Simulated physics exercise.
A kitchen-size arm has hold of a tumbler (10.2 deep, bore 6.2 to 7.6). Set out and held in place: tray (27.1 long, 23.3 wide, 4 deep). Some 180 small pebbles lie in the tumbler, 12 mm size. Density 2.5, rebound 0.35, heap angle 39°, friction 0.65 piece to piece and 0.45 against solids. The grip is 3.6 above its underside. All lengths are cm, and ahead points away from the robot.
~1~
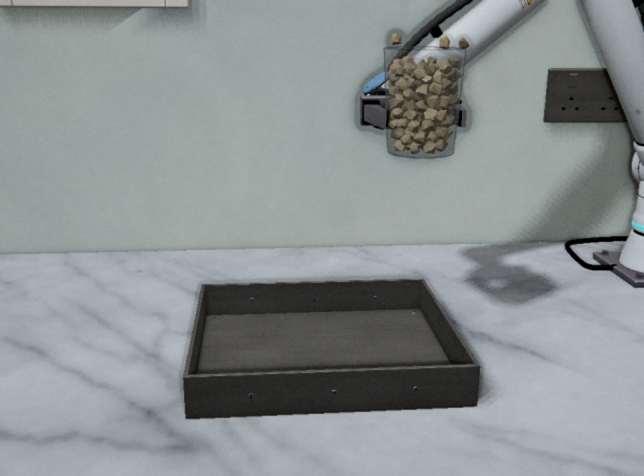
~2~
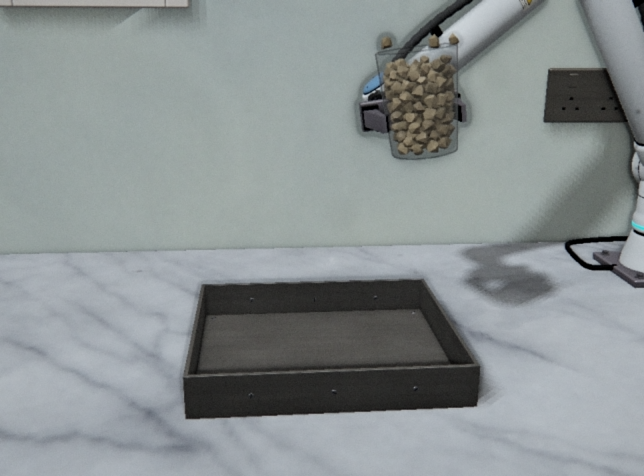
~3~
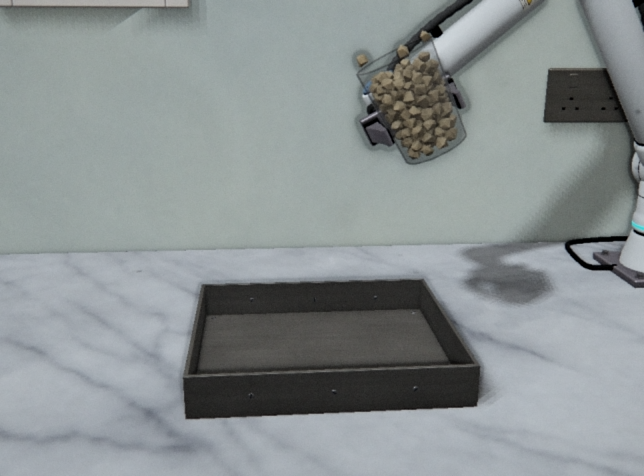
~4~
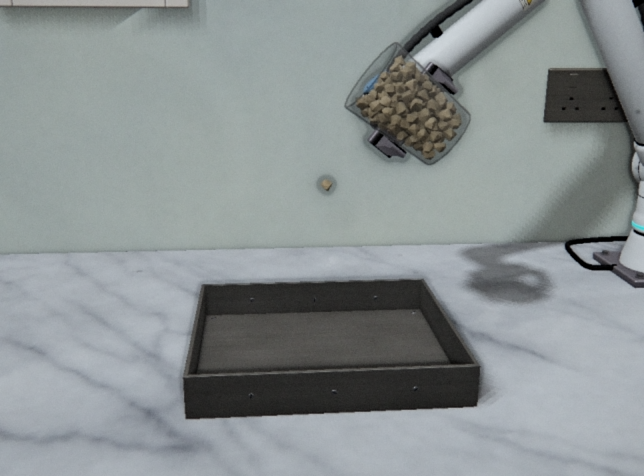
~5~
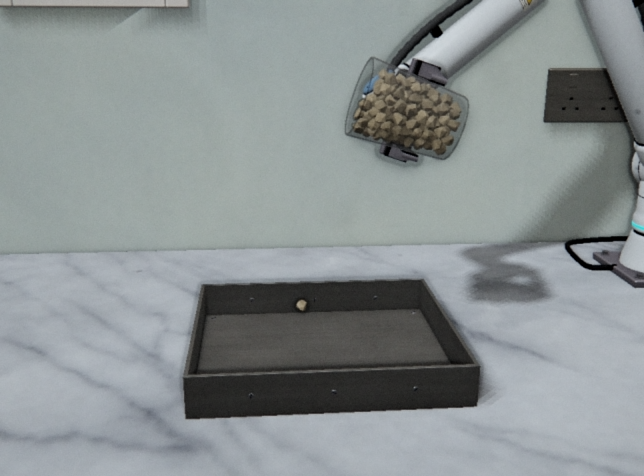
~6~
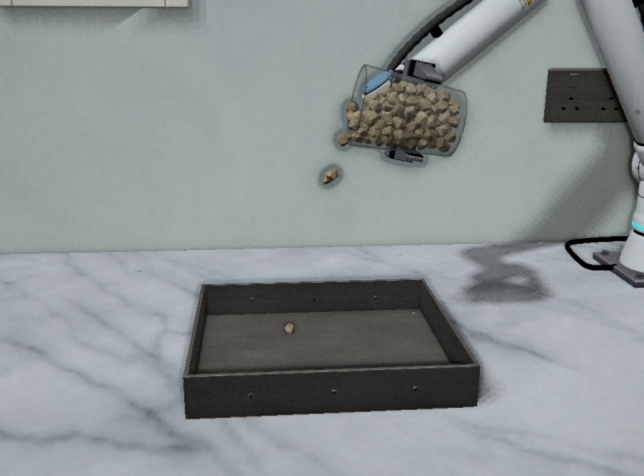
In this clip, a robot arm holding a clear tumbler of small brown pebbles above a dark open tray tilts it to the left until it lies nearly sideways, and one pebble drops into the tray, followed by more leaving the rim.
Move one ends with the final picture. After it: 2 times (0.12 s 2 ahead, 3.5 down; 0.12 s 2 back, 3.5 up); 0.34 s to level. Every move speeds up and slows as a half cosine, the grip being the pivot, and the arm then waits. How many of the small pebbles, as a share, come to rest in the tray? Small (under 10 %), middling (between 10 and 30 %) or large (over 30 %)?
A middling share, between 10 and 30 %, ends in the tray.
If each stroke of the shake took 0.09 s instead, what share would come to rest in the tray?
It would be near 25 per cent.
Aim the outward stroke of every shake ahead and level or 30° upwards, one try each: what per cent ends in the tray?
Some 55 and 70 per cent.
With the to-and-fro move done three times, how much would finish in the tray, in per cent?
Then about 15 per cent.
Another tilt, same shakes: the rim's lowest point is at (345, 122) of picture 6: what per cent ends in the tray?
Some 5 per cent.
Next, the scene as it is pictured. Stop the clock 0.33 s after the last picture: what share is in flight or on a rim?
About 3 per cent.
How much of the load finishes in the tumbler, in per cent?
Some 85 per cent.
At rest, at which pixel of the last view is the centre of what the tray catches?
At about (279, 353).
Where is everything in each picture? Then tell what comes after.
Tumbler middle at (423, 103), level; upper third of the load around (423, 74), from x 395 to 465, top at y 40; 181 in the tumbler, in the first frame.
Tumbler middle at (421, 103), tilted 8° forward; upper third of the load around (420, 76), from x 385 to 455, top at y 40, in the second frame.
Tumbler middle at (416, 105), tilted 27° forward; upper third of the load around (413, 79), from x 360 to 450, top at y 35; 180 in the tumbler, 1 in flight or on a rim, in the third frame.
Tumbler middle at (411, 109), tilted 52° forward; upper third of the load around (401, 87), from x 325 to 455, top at y 65; 180 in the tumbler, 1 in flight or on a rim, in the fourth frame.
Tumbler middle at (408, 113), tilted 71° forward; upper third of the load around (403, 97), from x 300 to 455, top at y 75; 180 in the tumbler, 1 in the tray, in the fifth frame.
Tumbler middle at (408, 115), tilted 79° forward; upper third of the load around (409, 101), from x 290 to 455, top at y 85; 178 in the tumbler, 1 in the tray, 2 in flight or on a rim, in the sixth frame.
Then, 0.33 s later, tilted 79° forward, highest piece 26 above the table; 166 in the tumbler, 10 in the tray, 5 in flight or on a rim.
Then, 0.66 s later, tilted 37° forward, highest piece 31 above the table; 156 in the tumbler, 20 in the tray, 5 in flight or on a rim.
Then, 1.02 s later, level, highest piece 33 above the table; 156 in the tumbler, 25 in the tray.
Then, 2.07 s later, level, highest piece 33 above the table; 156 in the tumbler, 25 in the tray.
At rest, 156 in the tumbler, 25 in the tray. That is 14 % in the tray.
